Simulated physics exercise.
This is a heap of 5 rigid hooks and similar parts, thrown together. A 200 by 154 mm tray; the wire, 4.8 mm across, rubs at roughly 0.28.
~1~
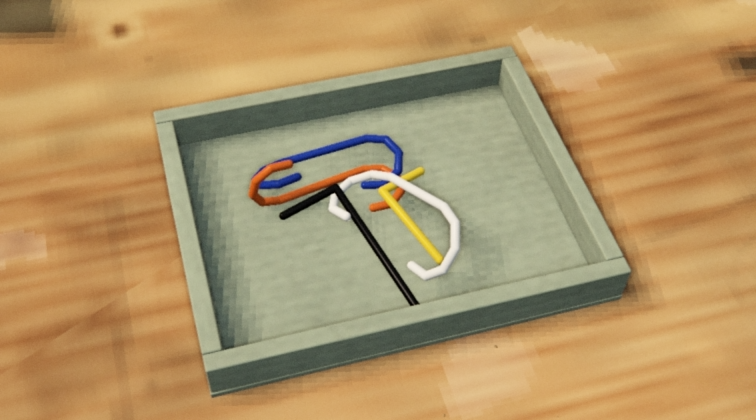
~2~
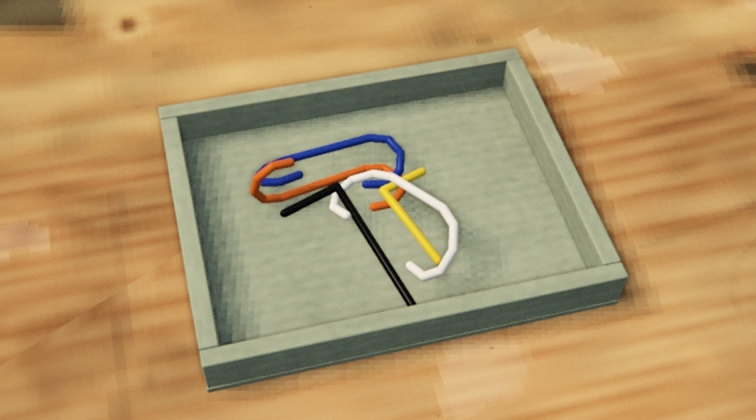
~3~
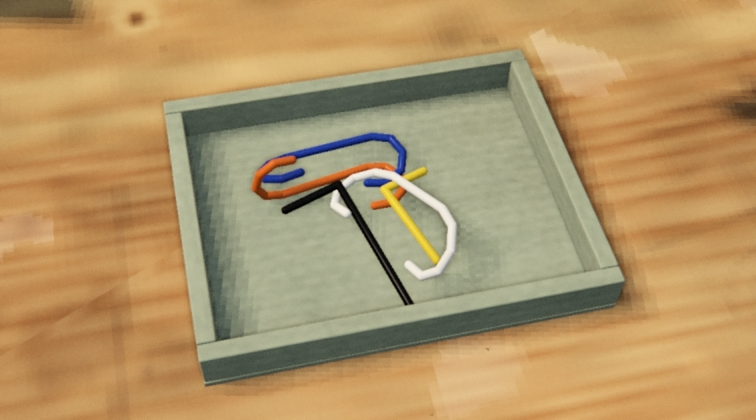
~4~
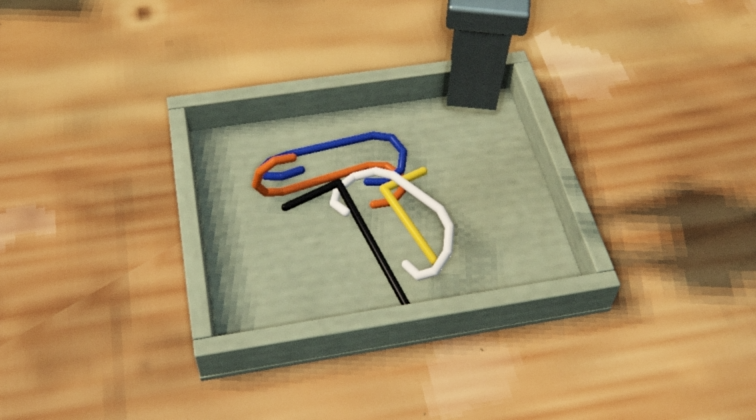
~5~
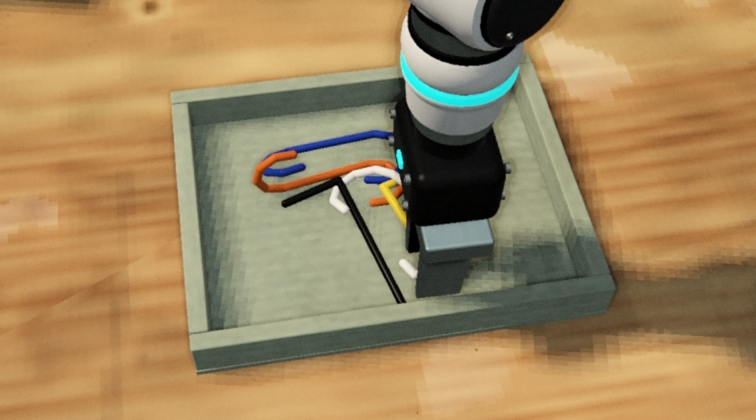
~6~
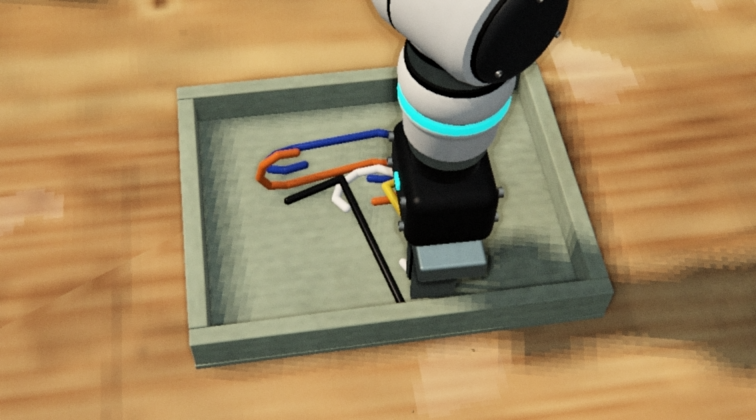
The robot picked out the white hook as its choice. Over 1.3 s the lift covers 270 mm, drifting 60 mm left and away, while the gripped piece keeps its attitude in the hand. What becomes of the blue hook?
Left in the tray.
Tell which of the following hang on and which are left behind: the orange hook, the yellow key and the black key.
The orange hook gets left, the yellow key gets left and the black key goes with it.
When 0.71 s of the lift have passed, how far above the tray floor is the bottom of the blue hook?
Some 0 mm up.
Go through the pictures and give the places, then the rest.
In the first frame, fingers out of view, 223 mm above the grip; blue hook from (365, 185) to (297, 177), passing over and under orange hook, under white hook; white hook from (412, 266) to (347, 217), passing over orange hook, over blue hook, under black key.
In the second frame, fingers out of view, 223 mm above the grip; yellow key from (422, 172) to (439, 261), passing over orange hook; white hook from (410, 266) to (347, 216), passing over orange hook, over blue hook, under black key.
In the third frame, fingers out of view, 208 mm above the grip; black key from (285, 210) to (414, 313), passing over white hook; orange hook from (292, 160) to (375, 206), passing over and under blue hook, under yellow key, under white hook.
In the fourth frame, fingers (476, 64) 111 mm above the grip; blue hook from (368, 182) to (301, 170), passing over and under orange hook, under white hook.
In the fifth frame, fingers (434, 257) 14 mm above the grip.
In the sixth frame, fingers (431, 272) closed on the white hook.
Then, 0.39 s into the lift, lowest point more than 20 mm over the tray floor, white hook 58 mm.
Then, 0.71 s into the lift, lowest point more than 20 mm over the tray floor, white hook 158 mm, black key 74 mm.
Then, 1.30 s into the lift, lowest point more than 20 mm over the tray floor, white hook 272 mm, black key 186 mm.
End, hanging white hook 272 mm, black key 186 mm; the other 3 are down.
